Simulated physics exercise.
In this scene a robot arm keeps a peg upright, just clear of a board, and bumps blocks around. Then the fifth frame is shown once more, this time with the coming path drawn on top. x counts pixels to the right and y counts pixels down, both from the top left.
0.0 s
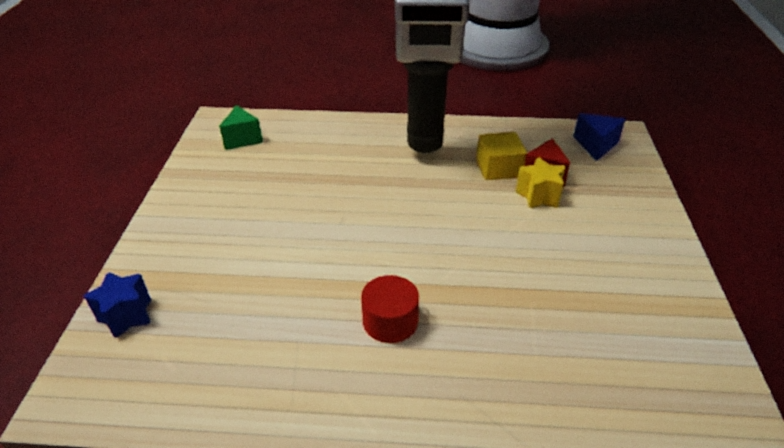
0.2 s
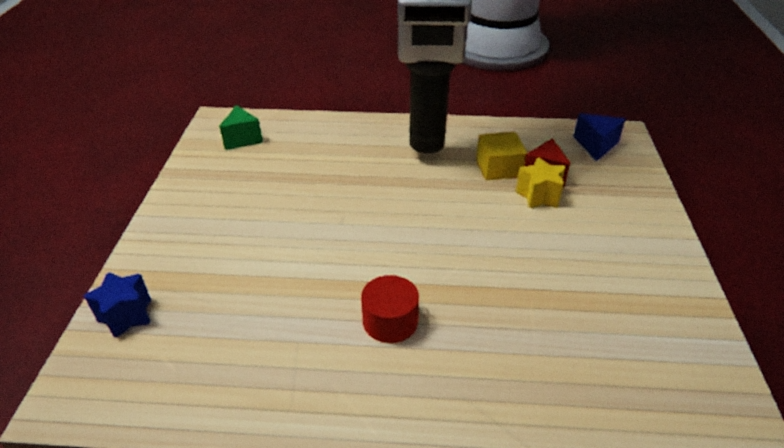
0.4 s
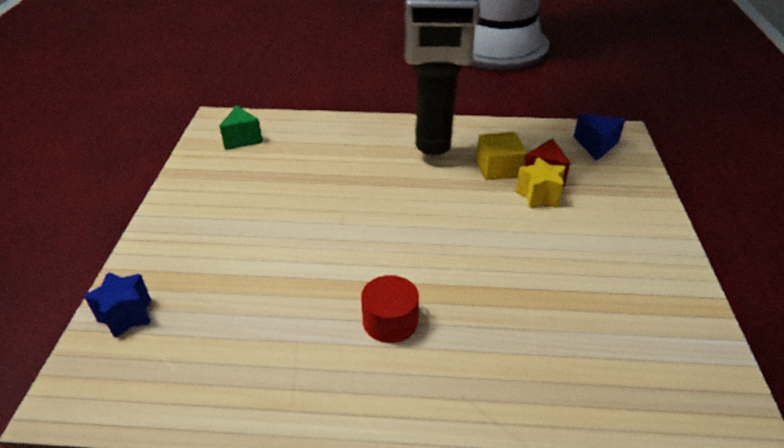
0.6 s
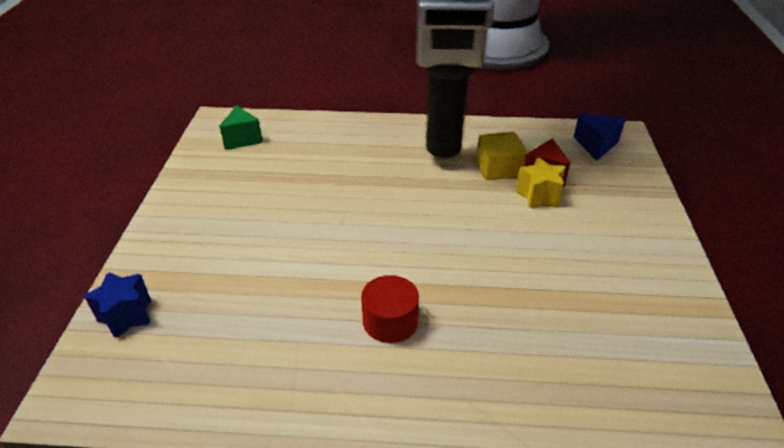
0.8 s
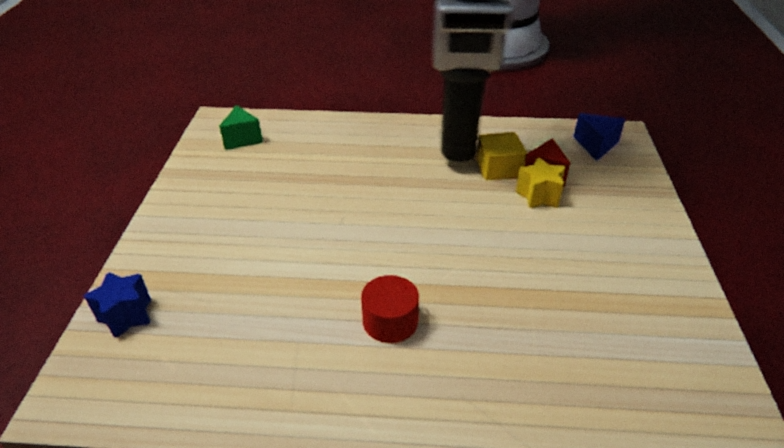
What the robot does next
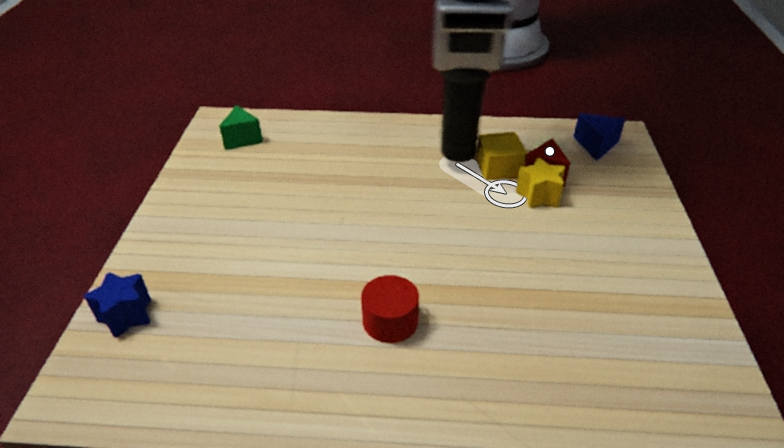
A dark peg slides right above a wooden board toward a yellow block among still blocks.
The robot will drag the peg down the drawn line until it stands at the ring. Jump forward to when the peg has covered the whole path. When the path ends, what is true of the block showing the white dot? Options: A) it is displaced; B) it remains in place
Correct choice: A.
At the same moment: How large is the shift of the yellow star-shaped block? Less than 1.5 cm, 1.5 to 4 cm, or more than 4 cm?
The yellow star-shaped block moves under 1.5 cm.
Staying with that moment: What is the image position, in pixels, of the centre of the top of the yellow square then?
The answer is (524, 146).
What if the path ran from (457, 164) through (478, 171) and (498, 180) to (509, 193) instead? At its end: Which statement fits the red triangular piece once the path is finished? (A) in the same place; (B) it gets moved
Option B.
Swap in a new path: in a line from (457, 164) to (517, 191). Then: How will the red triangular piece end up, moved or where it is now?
Gets moved.
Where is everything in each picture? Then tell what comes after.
In the first picture, peg's lower end (425, 144); yellow square (502, 143); yellow star-shaped block (544, 171); red triangular piece (550, 151).
In the second picture, peg (427, 144); blocks still.
In the third picture, peg (433, 146); blocks still.
In the fourth picture, peg (444, 148); blocks still.
In the fifth picture, peg (459, 152); yellow square (502, 143); yellow star-shaped block (544, 171); red triangular piece (550, 151).
Drawn move, straight from (457, 164) to (506, 194); the dot is on the red triangular piece.
On the path given first. Halfway along, peg (484, 167); yellow square (519, 146), turned 20° anticlockwise; red triangular piece (562, 152), turned 15° anticlockwise.
At the end, peg (508, 181); yellow square (524, 146), turned 30° anticlockwise; yellow star-shaped block (555, 174); red triangular piece (565, 152), turned 10° anticlockwise.
